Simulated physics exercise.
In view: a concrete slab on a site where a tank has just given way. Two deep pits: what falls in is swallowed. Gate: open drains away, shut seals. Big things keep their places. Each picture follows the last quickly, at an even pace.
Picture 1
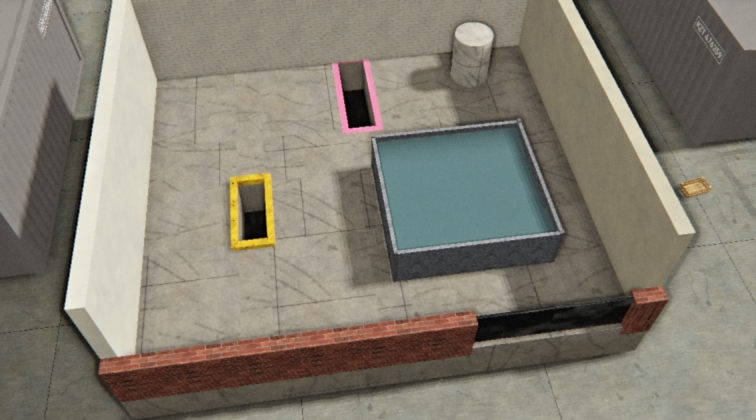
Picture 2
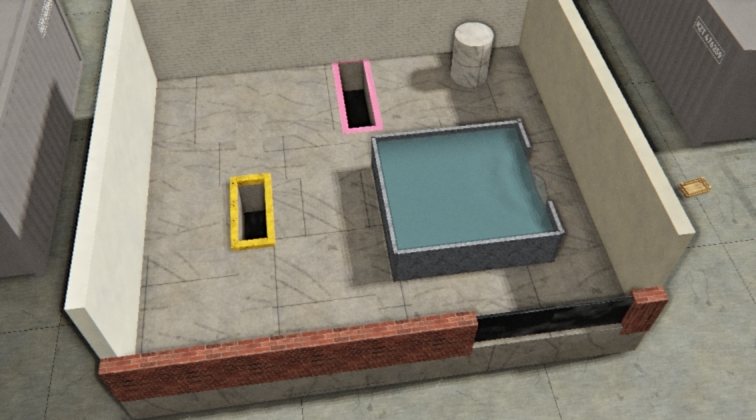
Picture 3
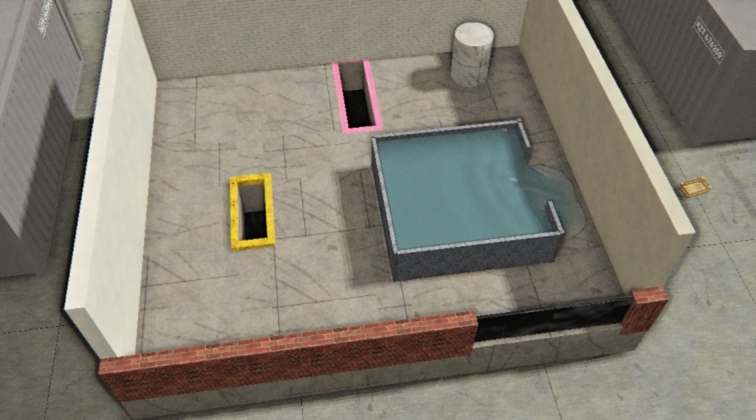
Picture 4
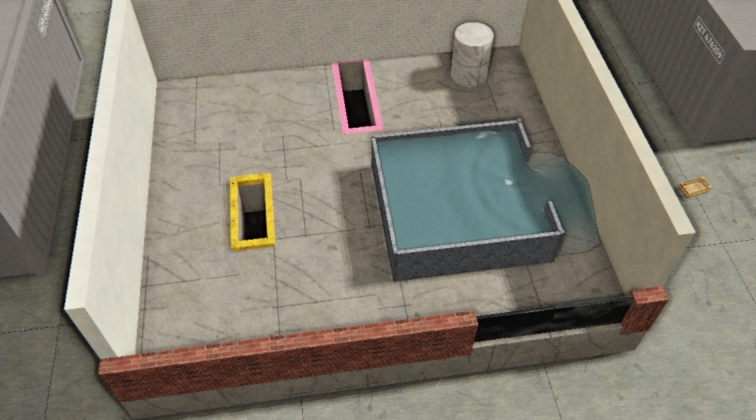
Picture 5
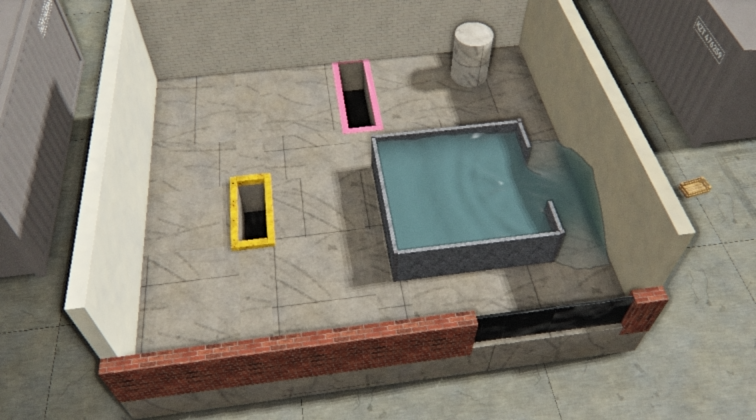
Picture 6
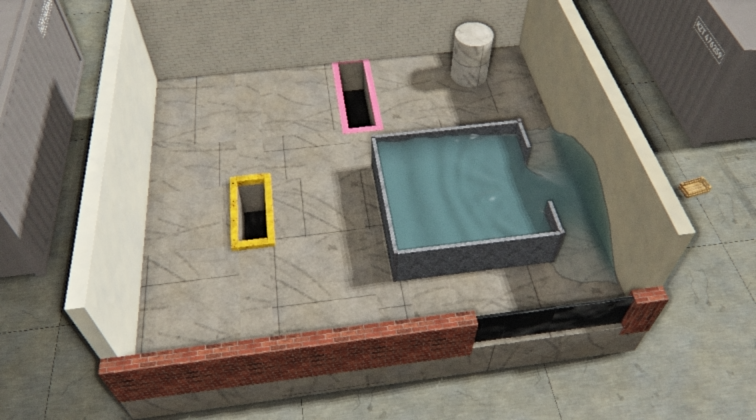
On a walled concrete slab with two pits, water pouring through a gap in a tank's right side and spreading along the wall.
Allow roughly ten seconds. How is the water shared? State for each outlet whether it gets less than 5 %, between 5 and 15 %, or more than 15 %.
Outcome. The gate gets less than 5 %. The yellow pit gets less than 5 %. The pink pit gets more than 15 %.
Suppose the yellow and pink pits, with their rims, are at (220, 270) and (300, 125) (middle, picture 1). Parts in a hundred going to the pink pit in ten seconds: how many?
Pink: About 15 %.
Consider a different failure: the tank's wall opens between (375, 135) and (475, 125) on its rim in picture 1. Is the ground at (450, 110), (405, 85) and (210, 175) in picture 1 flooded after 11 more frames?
Spot by spot: Soaked through, then soaked through, then unaffected.
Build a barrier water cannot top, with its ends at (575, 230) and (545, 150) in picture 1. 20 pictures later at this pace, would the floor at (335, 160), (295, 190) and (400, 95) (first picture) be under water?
As the points were listed, they come out free from flooding, free from flooding, and finally taken by the flood.
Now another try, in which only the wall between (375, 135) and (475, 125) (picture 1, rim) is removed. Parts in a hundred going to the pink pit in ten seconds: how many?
In percent, pink takes 55.
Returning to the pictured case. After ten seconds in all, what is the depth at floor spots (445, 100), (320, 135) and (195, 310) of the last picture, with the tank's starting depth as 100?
In order: About 8, 2 and 16 in a hundred.
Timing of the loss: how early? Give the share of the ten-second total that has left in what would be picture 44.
Roughly 50 percent.
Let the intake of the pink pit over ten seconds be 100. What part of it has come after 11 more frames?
Around 0 in a hundred.
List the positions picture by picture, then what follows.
In the first picture, the tank at (462, 185) is whole and still.
In the second picture, the front is at a hidden place, out from the gap at (532, 193).
In the third picture, the front is at (580, 221), out from the gap at (531, 195).
In the fourth picture, water pours out at (531, 195) and has run to (598, 239).
In the fifth picture, the front is at (607, 259), out from the gap at (531, 195).
In the sixth picture, water pours out at (532, 195) and has run to (616, 281).
A moment on, water covers 15 % of the floor; the gate 0 %, the yellow pit 0 %, the pink pit 0 %.
Next, water covers 25 % of the floor; the gate 0 %, the yellow pit 0 %, the pink pit 0 %.
Then, water covers 45 % of the floor; the gate 0 %, the yellow pit 0 %, the pink pit 2 %.
Later, water covers 60 % of the floor; the gate 0 %, the yellow pit 0 %, the pink pit 12 %.
In the end, water covers 95 % of the floor; the gate 0 %, the yellow pit 0 %, the pink pit 22 %.
